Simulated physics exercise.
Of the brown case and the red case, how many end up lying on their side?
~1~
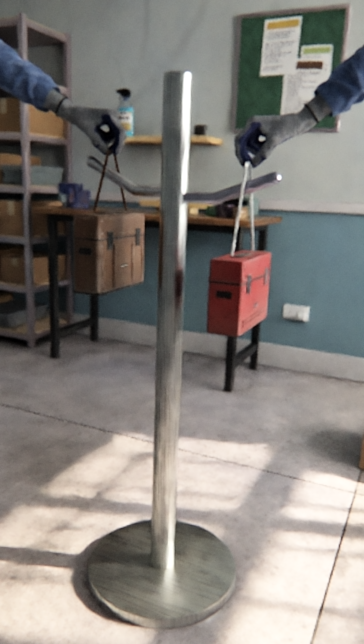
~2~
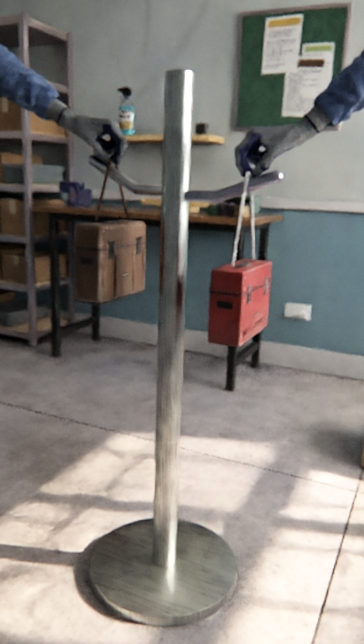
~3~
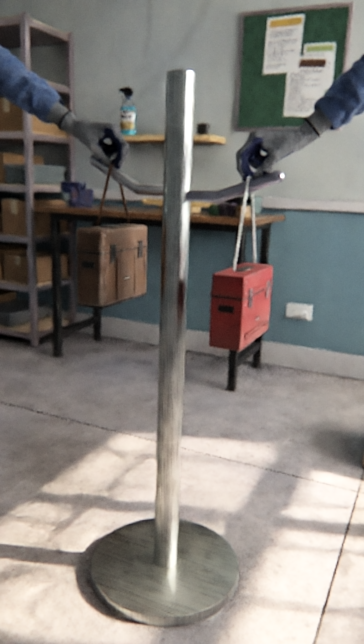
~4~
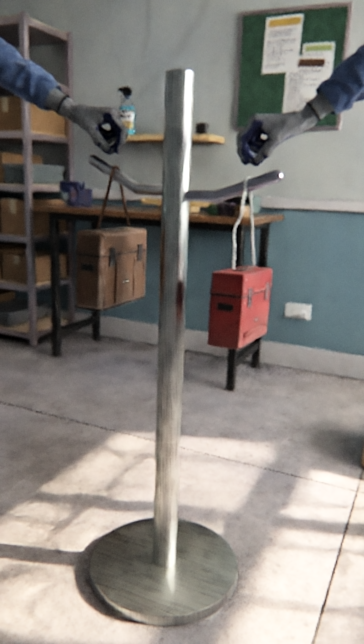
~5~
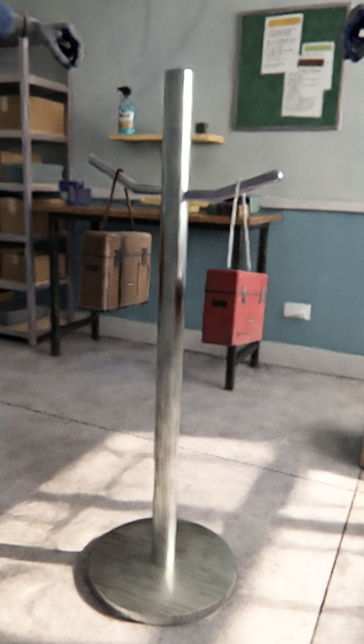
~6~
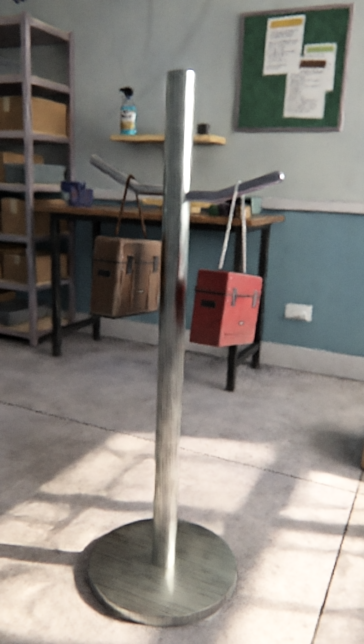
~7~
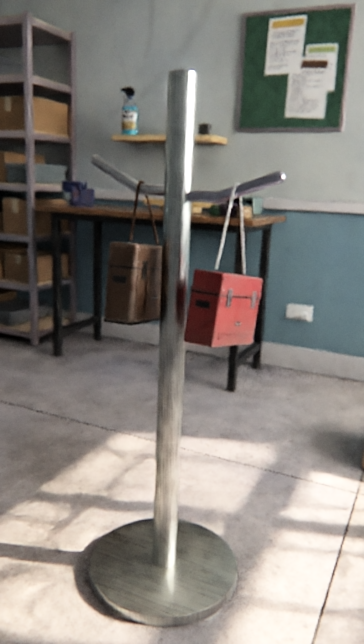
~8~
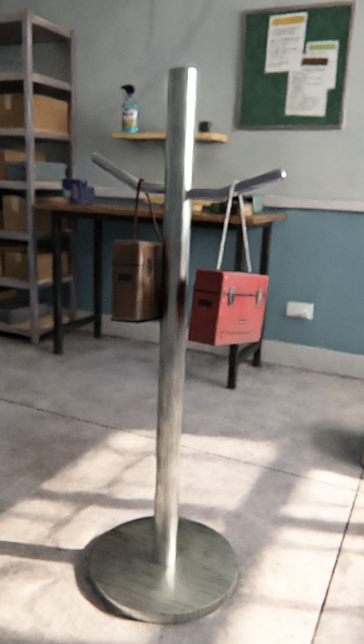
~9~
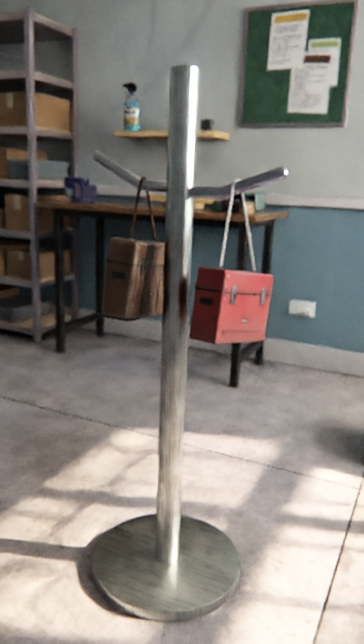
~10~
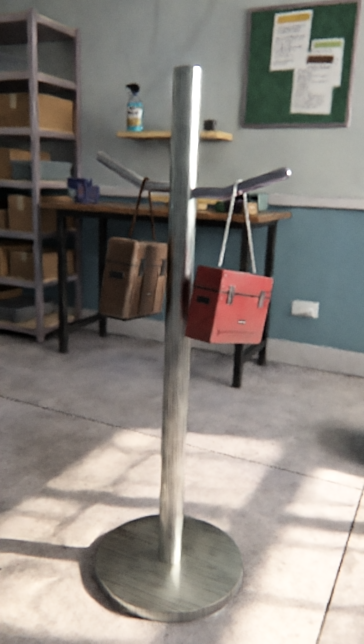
None of them do. Both the brown case and the red case are still hanging from the stand at the end.
